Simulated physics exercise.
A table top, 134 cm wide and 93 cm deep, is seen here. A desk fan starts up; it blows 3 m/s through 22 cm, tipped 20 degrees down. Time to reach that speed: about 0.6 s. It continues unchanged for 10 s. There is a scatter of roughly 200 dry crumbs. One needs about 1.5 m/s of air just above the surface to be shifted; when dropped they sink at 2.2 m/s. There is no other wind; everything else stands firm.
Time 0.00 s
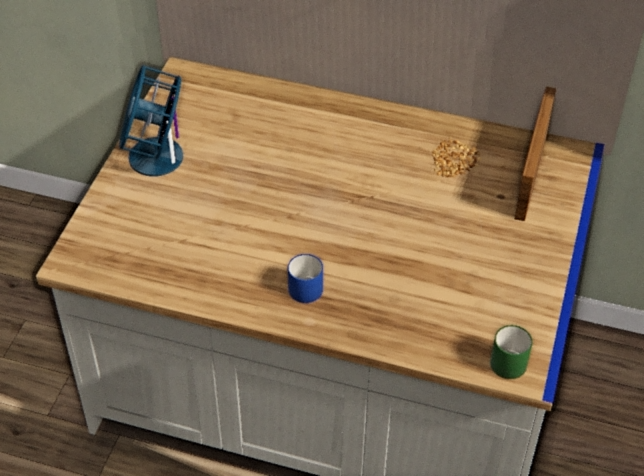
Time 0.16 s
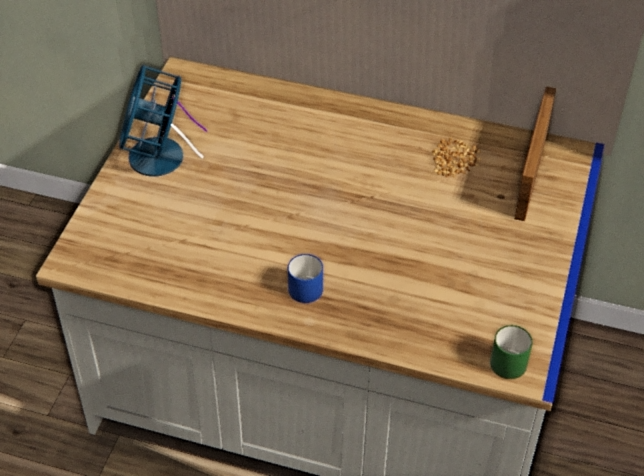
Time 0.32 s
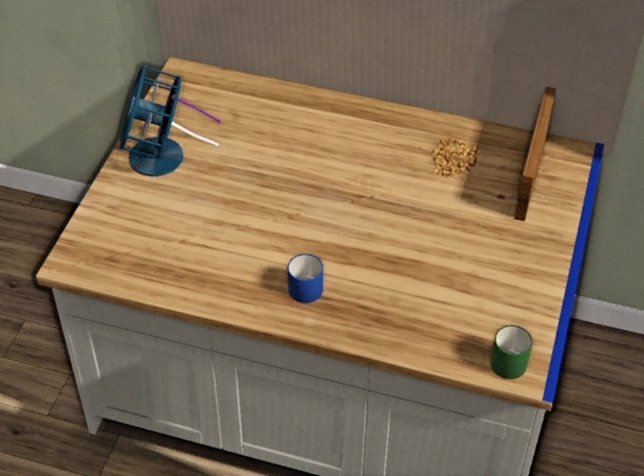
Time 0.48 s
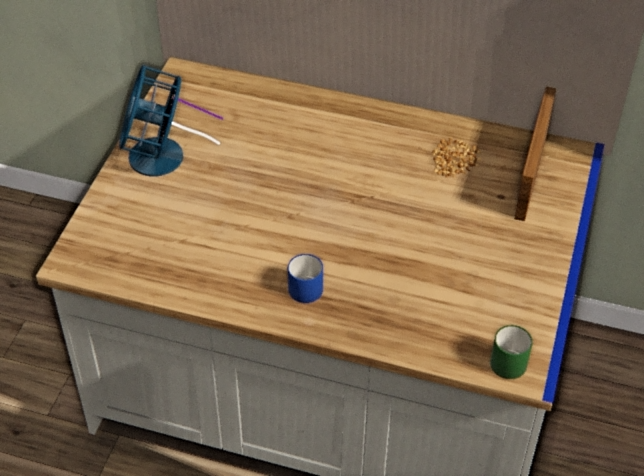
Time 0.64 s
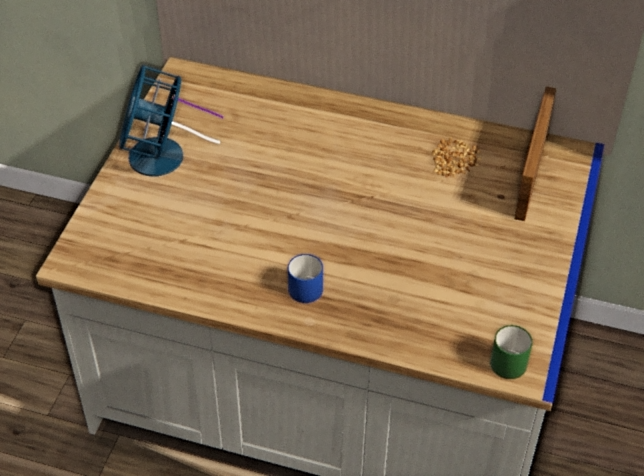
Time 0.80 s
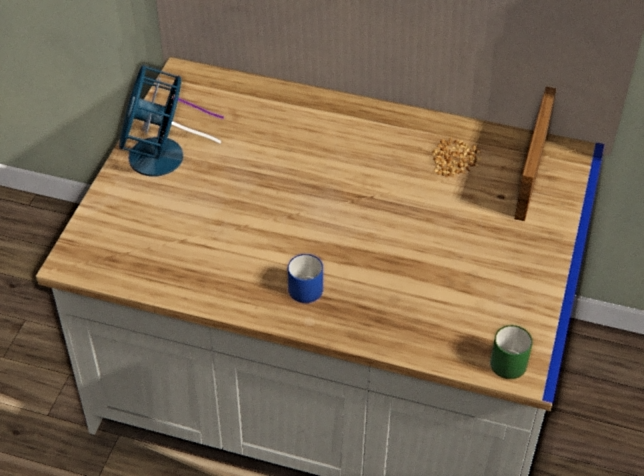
Two ribbons on a teal desk fan lift and stream rightward while the crumbs stay still.
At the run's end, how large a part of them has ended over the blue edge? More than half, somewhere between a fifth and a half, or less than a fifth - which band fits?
The band that fits is less than a fifth.
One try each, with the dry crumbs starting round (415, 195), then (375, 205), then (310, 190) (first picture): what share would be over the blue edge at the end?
It goes 80 %, then 90 %, then 100 %.
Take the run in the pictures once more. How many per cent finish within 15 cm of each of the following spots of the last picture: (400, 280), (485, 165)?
Estimates in listed order: 0 %; 90 %.
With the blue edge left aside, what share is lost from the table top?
The share is about 0 %.
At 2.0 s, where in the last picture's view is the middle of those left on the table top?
About (520, 165).
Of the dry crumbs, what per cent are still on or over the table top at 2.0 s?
I'd put it near 100 per cent.
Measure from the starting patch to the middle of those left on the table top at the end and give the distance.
Roughly 20 centimetres.
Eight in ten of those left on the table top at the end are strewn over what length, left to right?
Roughly 0 cm.
After 2.0 s, 58 % are on the move or not yet settled, 0 % are over the blue edge; the middle of those still in play is near (520, 165).
After 3.2 s, 55 % are on the move or not yet settled, 0 % are over the blue edge; the middle of those still in play is near (520, 165).
After 5.5 s, 46 % are on the move or not yet settled, 1 % are over the blue edge; the middle of those still in play is near (521, 163).
After 10.0 s, at the end, 2 % are over the blue edge; the middle of those still in play is near (521, 163).
